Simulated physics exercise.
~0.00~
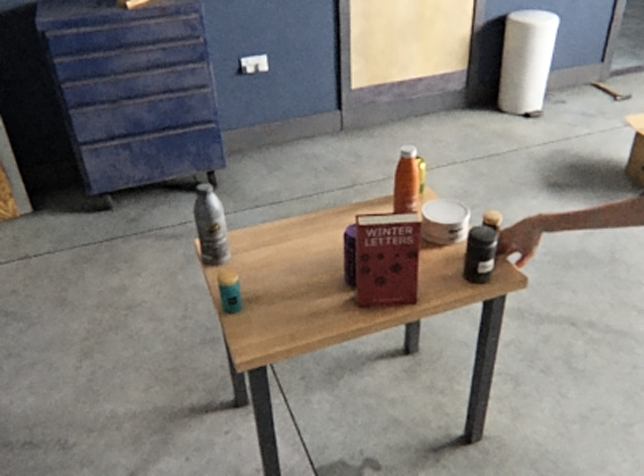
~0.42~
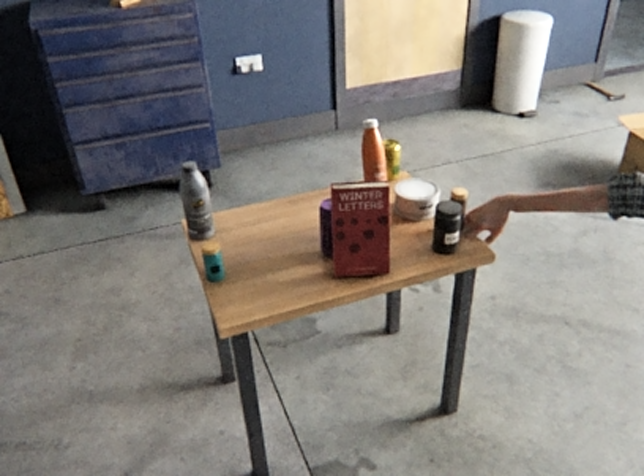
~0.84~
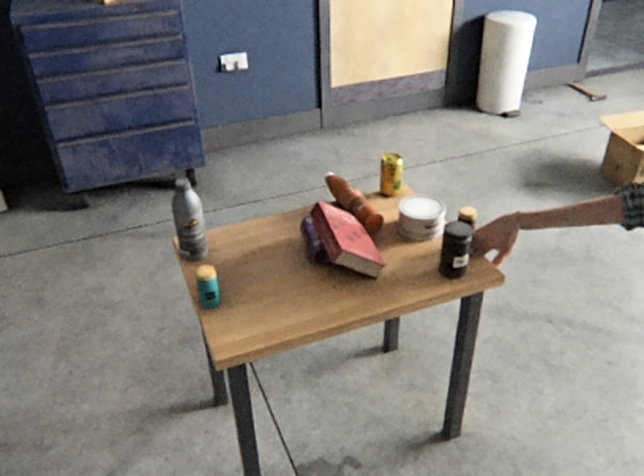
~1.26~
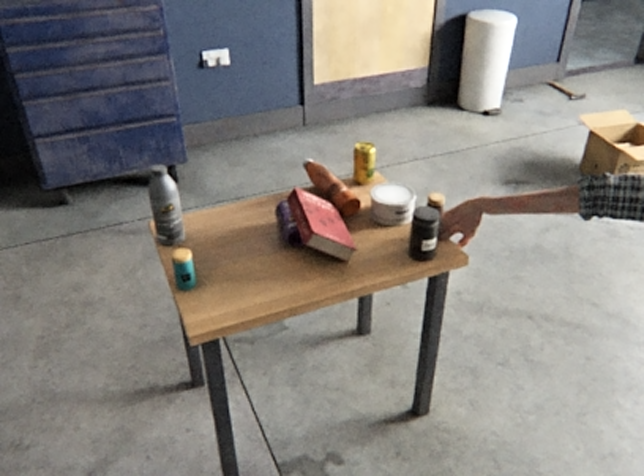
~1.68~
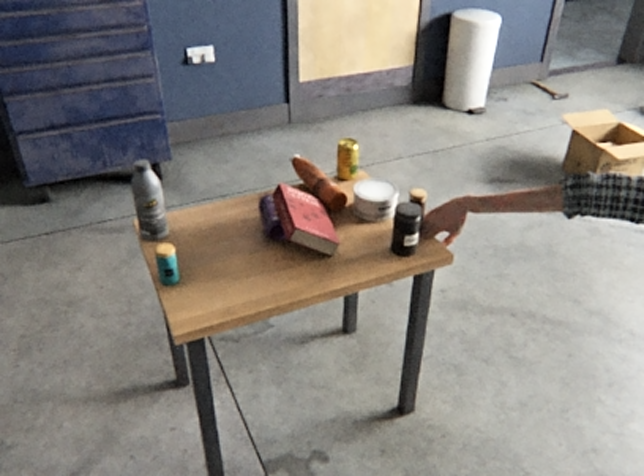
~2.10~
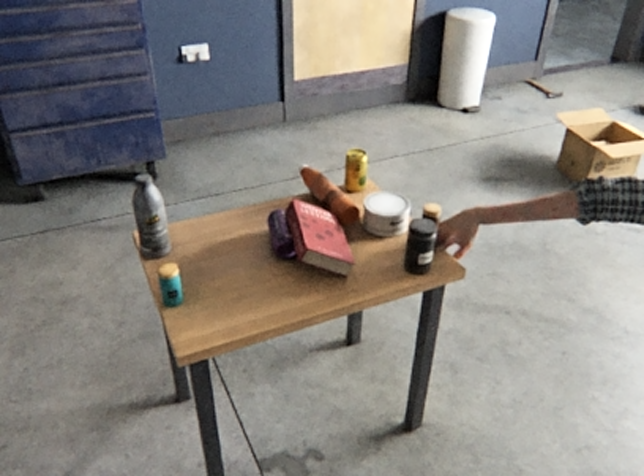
A red book, an orange bottle and a purple can toppled over on a small wooden table as a hand held its right edge and jerked it about, and they ended up lying in a heap while the other items stayed standing.
